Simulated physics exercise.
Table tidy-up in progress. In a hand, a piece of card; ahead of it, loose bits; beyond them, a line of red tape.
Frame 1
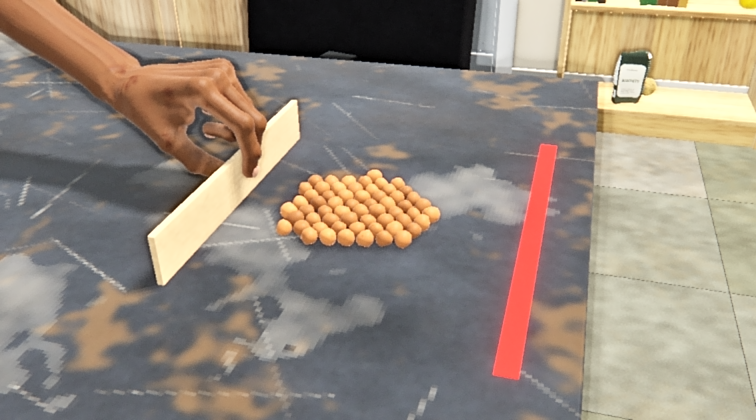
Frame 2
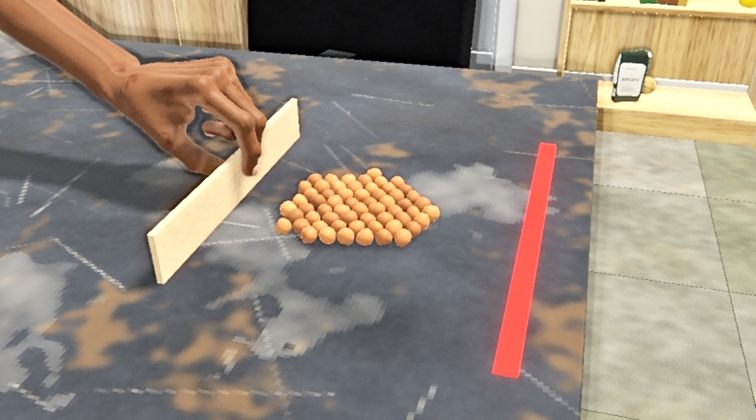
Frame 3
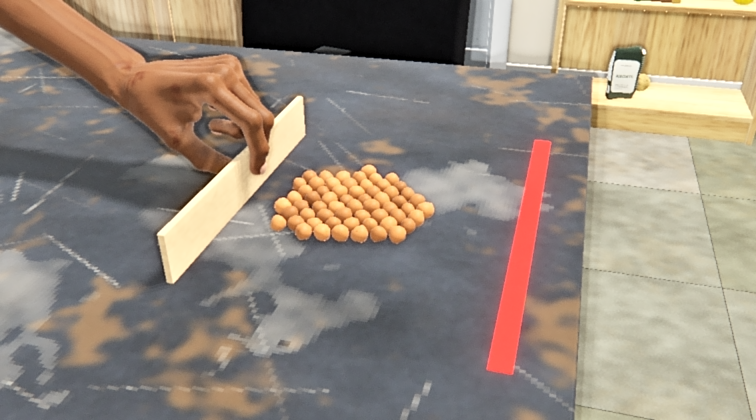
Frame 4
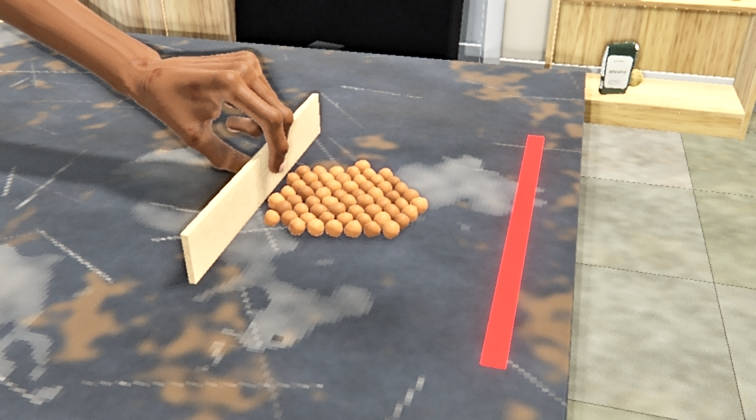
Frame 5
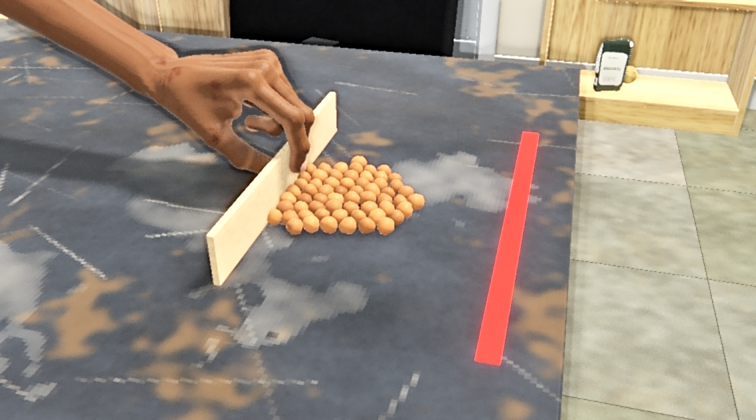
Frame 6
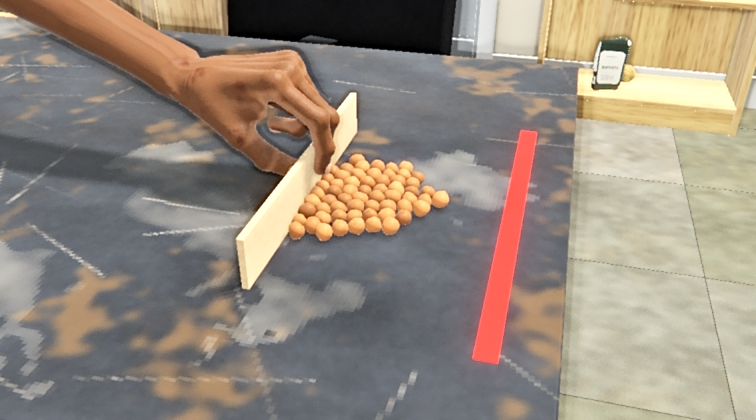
The clip opens on a hand holding a pale, flat piece of card upright on a dark mottled table, left of a cluster of hazelnuts, with red tape near the right edge. After a brief stillness, the hand slides the card rightward into the cluster, and the nuts bunch and shift slightly right.
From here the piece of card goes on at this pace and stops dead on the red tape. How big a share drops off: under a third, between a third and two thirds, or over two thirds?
A third to two thirds.
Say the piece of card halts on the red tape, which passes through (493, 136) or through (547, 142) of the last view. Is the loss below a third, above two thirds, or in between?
First try: Below one third; second try: Beyond two thirds.
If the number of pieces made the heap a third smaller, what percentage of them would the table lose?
30 %, about.
Soon after the last picture, piece of card still moving, near (418, 166); heap all on the table, its front near (531, 202).
A little later, piece of card stopped at the red tape; heap about a third over the edge.
Later still, piece of card stopped at the red tape; heap about half over the edge.
At rest, piece of card stopped at the red tape; heap about half over the edge.
